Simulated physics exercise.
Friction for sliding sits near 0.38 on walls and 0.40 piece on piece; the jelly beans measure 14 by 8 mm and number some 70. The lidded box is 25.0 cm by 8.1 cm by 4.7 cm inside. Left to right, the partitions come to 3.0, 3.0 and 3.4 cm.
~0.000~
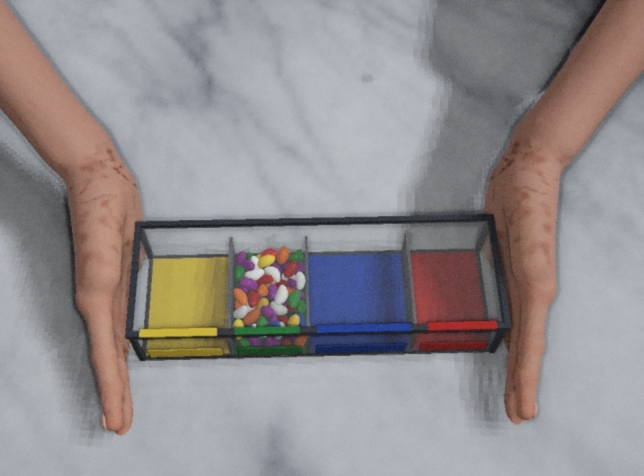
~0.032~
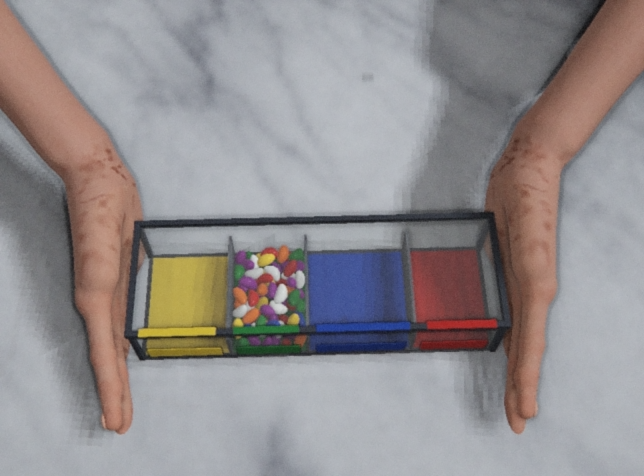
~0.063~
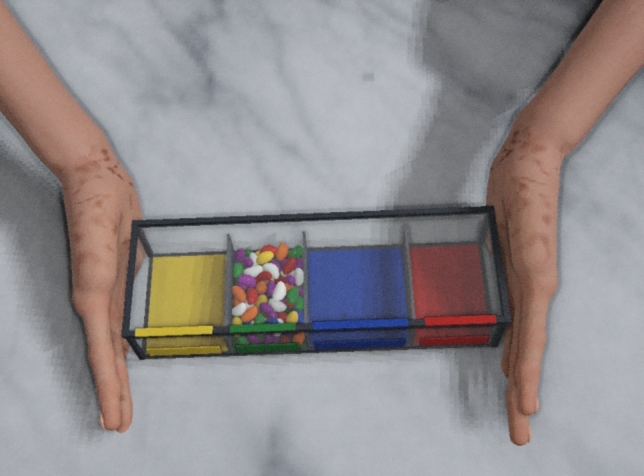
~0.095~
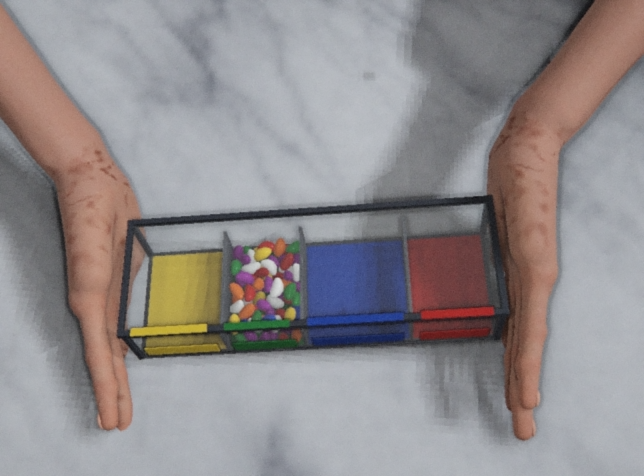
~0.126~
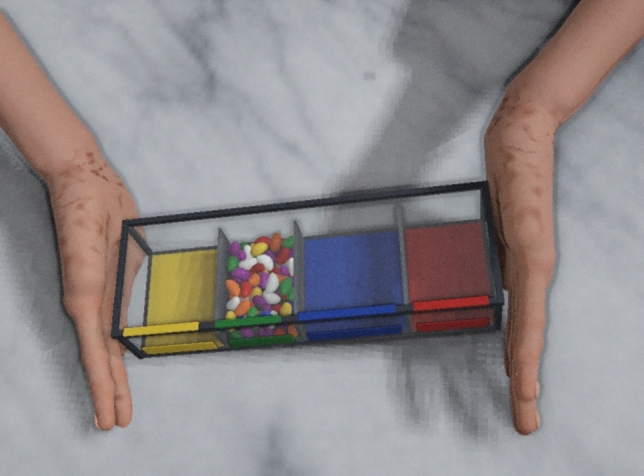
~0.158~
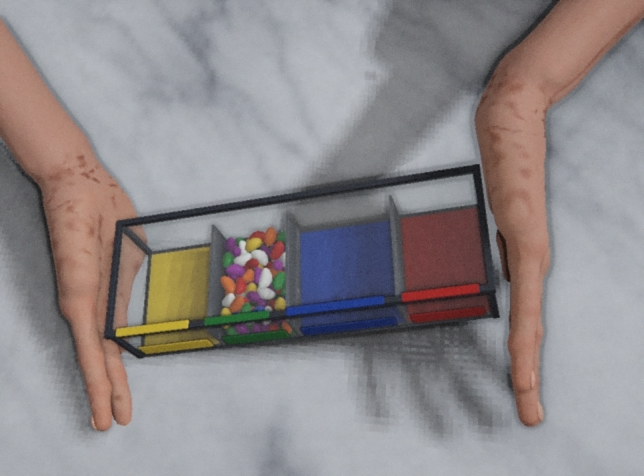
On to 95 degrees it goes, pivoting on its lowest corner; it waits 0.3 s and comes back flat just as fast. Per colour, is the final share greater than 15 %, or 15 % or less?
Outcome: Red: Misses the mark; blue: Misses the mark; green: Passes the mark; yellow: Passes the mark.
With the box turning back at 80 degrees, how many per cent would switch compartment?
About 30 per cent.
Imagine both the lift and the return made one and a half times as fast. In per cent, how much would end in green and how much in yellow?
Result in per cent: Green 50; yellow 50.
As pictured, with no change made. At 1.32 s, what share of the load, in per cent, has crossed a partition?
Near 40 per cent of it.
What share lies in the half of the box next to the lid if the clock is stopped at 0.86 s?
About 60 per cent.
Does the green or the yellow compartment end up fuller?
The green one.
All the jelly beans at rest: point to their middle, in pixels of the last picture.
Near (239, 302).
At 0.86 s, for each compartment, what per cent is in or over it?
Red 0, blue 0, green 75, yellow 25.
After 0.86 s, tilt 95 degrees; green 75 %, yellow 25 %.
Then, at 1.32 s, tilt 54 degrees; green 60 %, yellow 40 %.
After 1.86 s, tilt 0 degrees; green 55 %, yellow 45 %.
In the end, at 2.4 s, red 0 %, blue 0 %, green 55 %, yellow 45 %.
